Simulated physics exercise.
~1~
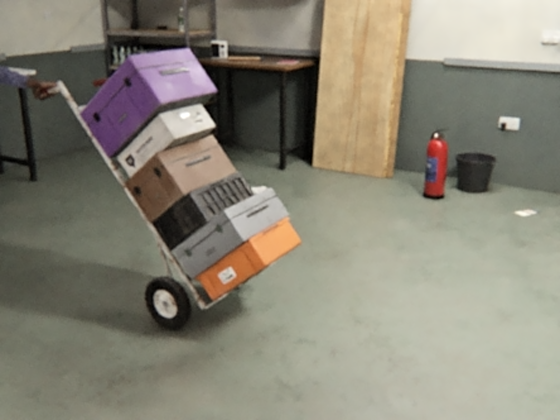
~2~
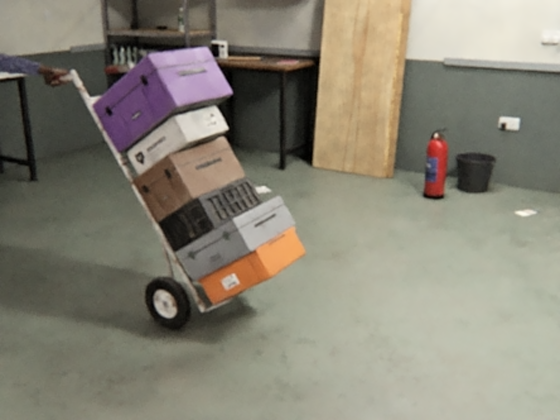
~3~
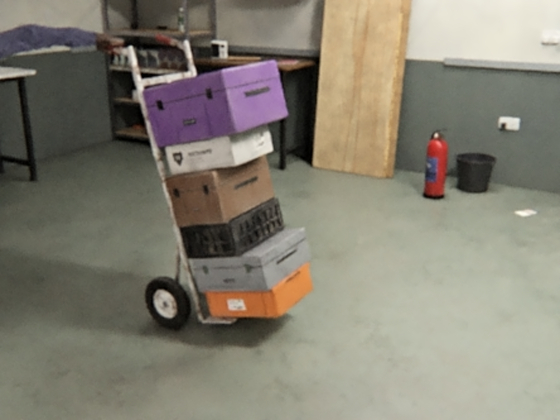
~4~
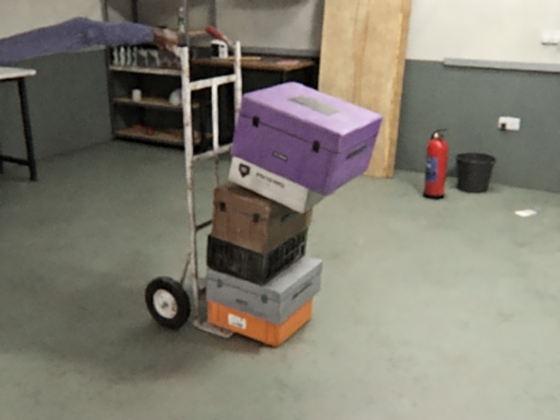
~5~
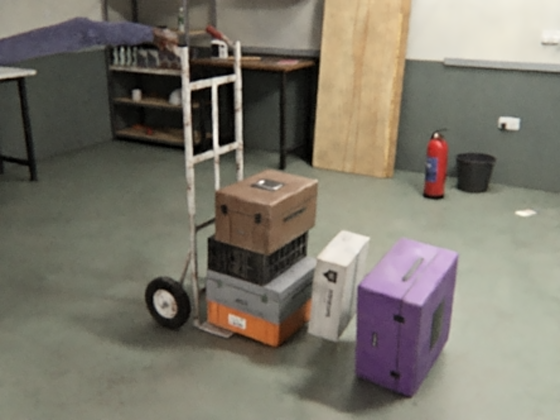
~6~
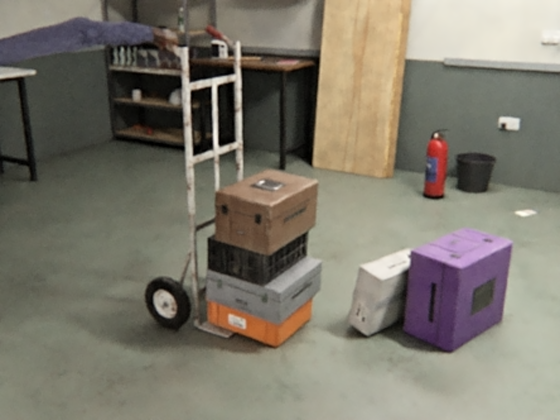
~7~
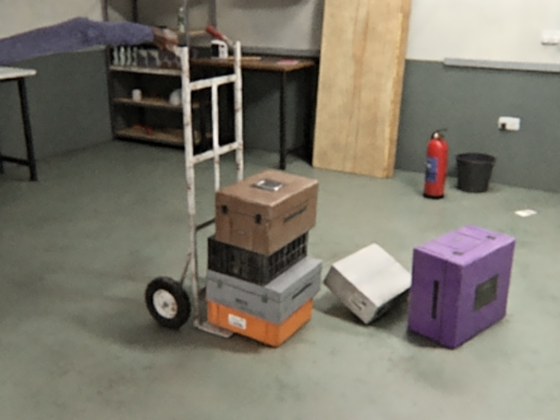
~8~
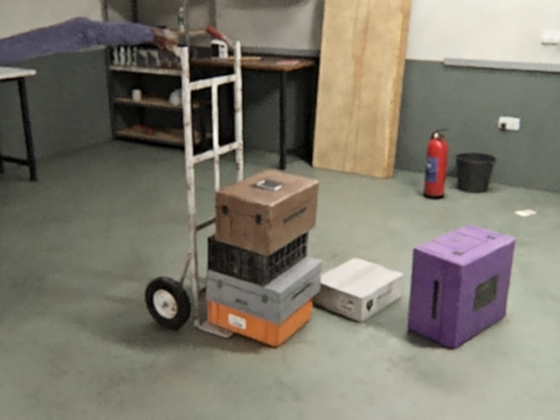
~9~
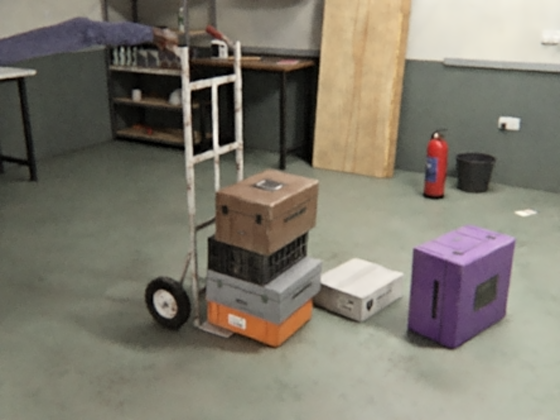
A purple box and a white one toppled off a stack of six on a hand truck as someone's arm swung it upright, landing to the right, where the purple stayed on its side and the white settled flat, while the other four remained stacked.
